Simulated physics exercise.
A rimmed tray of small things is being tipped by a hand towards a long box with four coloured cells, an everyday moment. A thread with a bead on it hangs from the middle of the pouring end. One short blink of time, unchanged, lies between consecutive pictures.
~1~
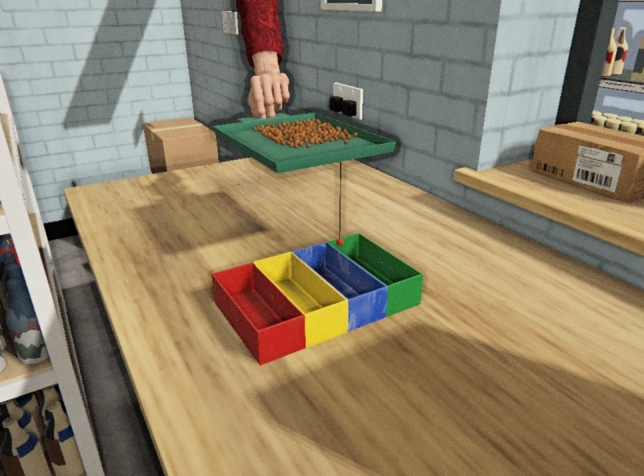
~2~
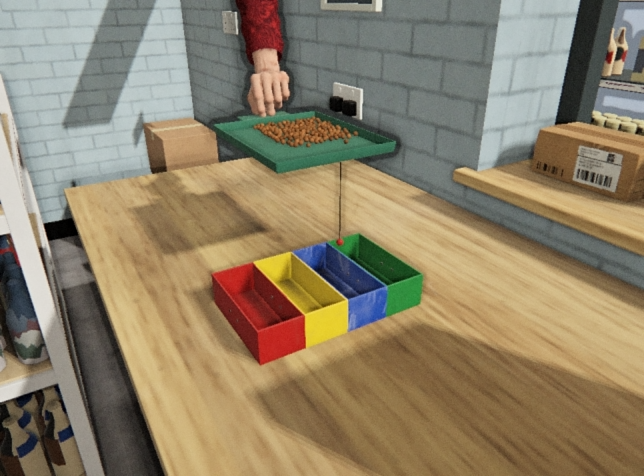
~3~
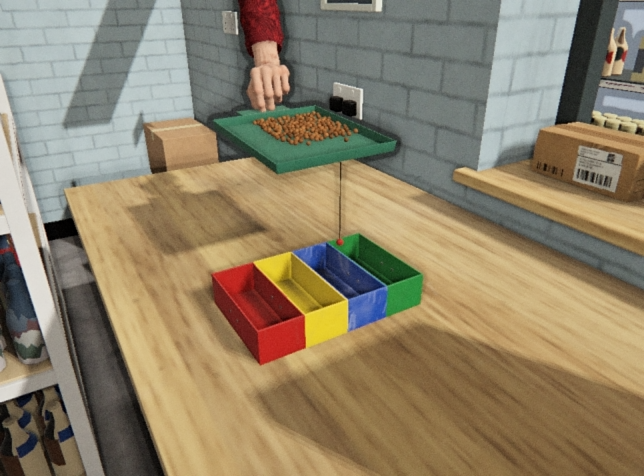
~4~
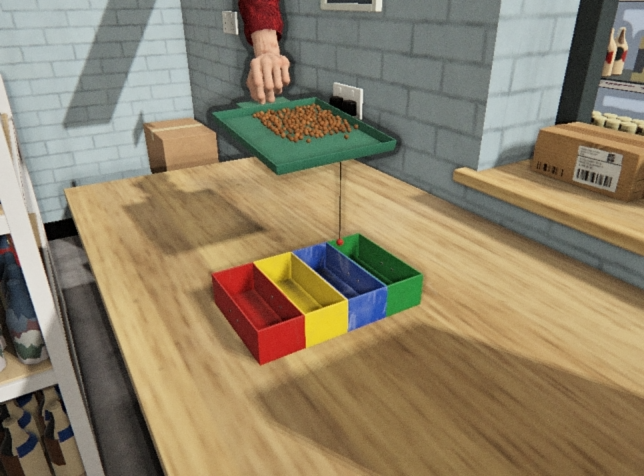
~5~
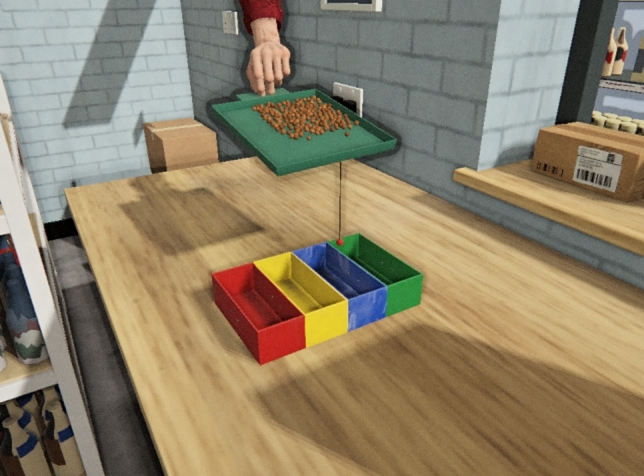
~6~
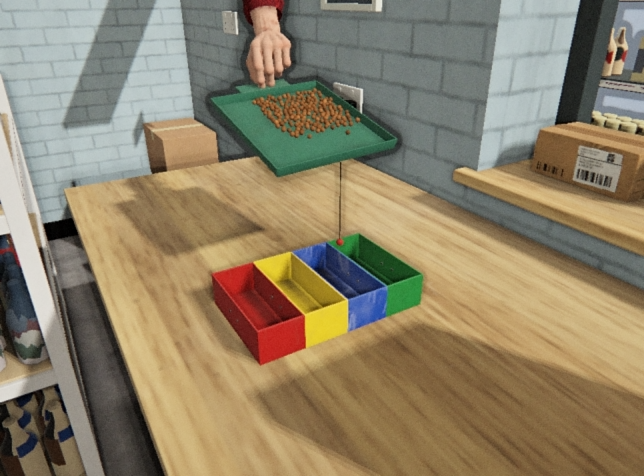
On a wooden table stood a box with red, yellow, blue and green cells, while above it a hand slowly tilted a green tray of small brown balls a little, its near edge dipping slightly.
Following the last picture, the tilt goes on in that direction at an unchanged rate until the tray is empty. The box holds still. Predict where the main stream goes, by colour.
I would say into the yellow one.
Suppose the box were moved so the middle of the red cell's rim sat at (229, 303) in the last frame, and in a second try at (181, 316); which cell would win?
Try 1: The cell in blue. Try 2: That green cell.
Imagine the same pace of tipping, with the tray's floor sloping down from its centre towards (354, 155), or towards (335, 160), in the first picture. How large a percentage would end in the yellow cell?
Lab note: Try one about 0 %, try two about 10 %.
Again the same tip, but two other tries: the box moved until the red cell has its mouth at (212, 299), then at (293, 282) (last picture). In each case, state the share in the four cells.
Close to 90 per cent, followed by close to 100 per cent.
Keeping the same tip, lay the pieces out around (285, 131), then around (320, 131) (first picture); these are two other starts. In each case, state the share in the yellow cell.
Share in order: Roughly 60 %, 40 %.
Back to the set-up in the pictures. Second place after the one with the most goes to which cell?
The cell in blue.
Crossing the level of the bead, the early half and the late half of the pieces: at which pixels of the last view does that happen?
(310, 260) first, (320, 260) later.
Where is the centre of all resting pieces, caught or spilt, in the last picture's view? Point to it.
Close to (320, 305), more or less.
Just after the last frame, tray tipped steeply; the larger part on the tray; about a tenth in the yellow cell; about a tenth in the blue cell; just a few in the red cell; just a few in the green cell; just a few falling or outside the box.
A moment on, tray tipped right over; roughly two thirds on the tray; about a tenth in the blue cell; about a tenth in the yellow cell; just a few in the green cell; just a few in the red cell; about a tenth falling or outside the box.
Further on, tray tipped past a quarter turn; roughly half in the yellow cell; roughly a third in the blue cell; about a tenth in the green cell; just a few in the red cell; just a few falling or outside the box.
When it is over, tray tipped past a quarter turn; roughly half in the yellow cell; roughly a third in the blue cell; about a tenth in the green cell; just a few in the red cell; just a few outside the box.
